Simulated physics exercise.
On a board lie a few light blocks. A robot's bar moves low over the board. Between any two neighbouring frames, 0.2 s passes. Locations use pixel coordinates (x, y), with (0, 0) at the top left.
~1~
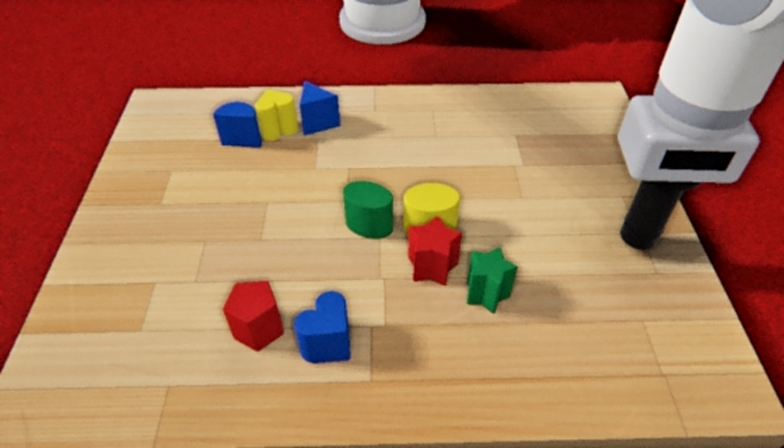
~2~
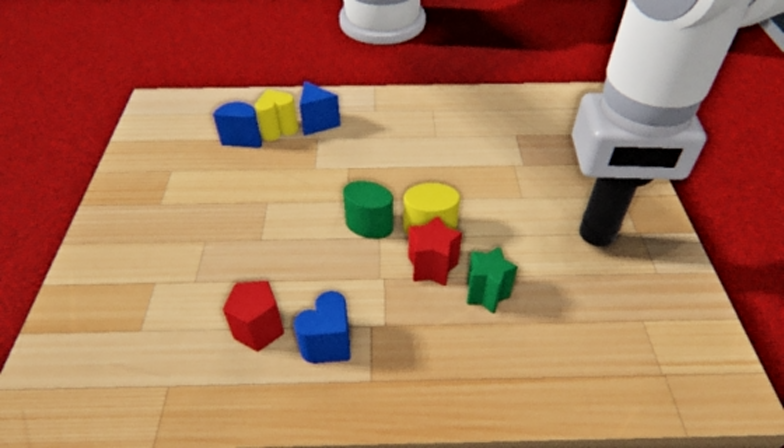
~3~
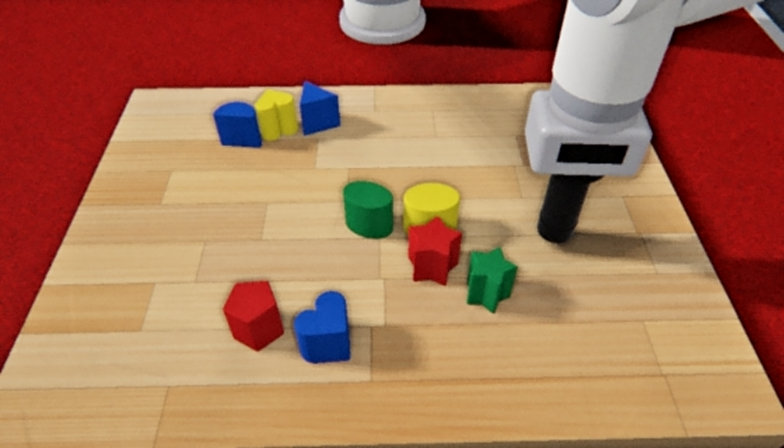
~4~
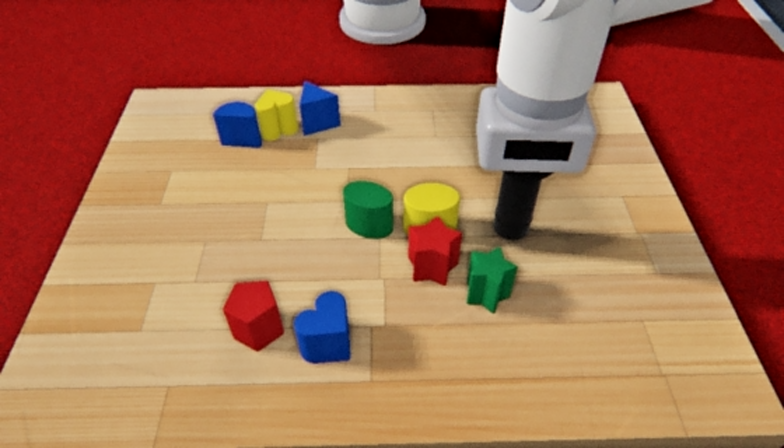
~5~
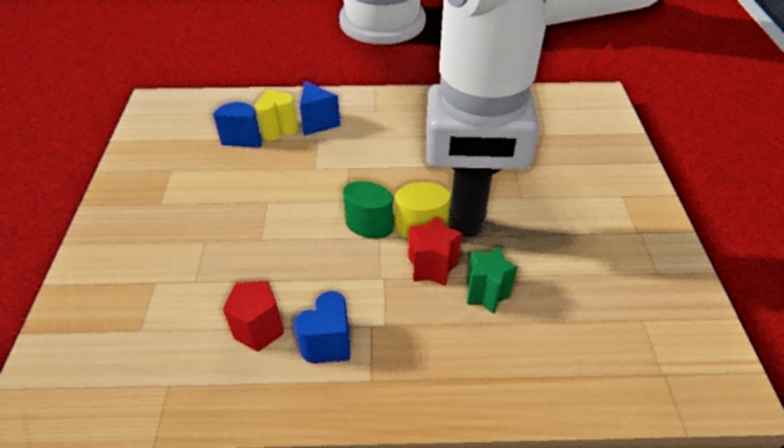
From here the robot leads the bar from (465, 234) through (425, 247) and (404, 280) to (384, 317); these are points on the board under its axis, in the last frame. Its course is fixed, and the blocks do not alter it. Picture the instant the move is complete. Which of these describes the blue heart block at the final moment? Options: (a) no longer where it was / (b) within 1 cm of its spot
Answer: B.
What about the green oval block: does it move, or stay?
That one moves away.
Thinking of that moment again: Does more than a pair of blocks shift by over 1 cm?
Yes, that is what happens.
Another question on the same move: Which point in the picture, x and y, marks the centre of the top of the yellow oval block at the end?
The middle of the upper face of the yellow oval block will lie at about (388, 195) in the picture.
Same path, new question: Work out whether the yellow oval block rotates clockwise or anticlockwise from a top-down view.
Looking down, my answer is that the yellow oval block rotates clockwise.
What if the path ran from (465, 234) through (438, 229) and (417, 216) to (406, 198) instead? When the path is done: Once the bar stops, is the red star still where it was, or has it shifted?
It ends up on the same spot.
What follows on the original path. One third of the way, bar (425, 238); green oval block (336, 188), turned 15° anticlockwise; yellow oval block (388, 195), turned 35° clockwise; red star (426, 245), turned 40° anticlockwise.
Two thirds of the way, bar (403, 273); green oval block (336, 188), turned 15° anticlockwise; yellow oval block (388, 195), turned 35° clockwise; red star (422, 279), turned 70° anticlockwise.
At the end, bar (384, 309); blue heart block unmoved; green oval block (336, 188), turned 15° anticlockwise; yellow oval block (388, 195), turned 35° clockwise; red star (424, 299), turned 115° anticlockwise.
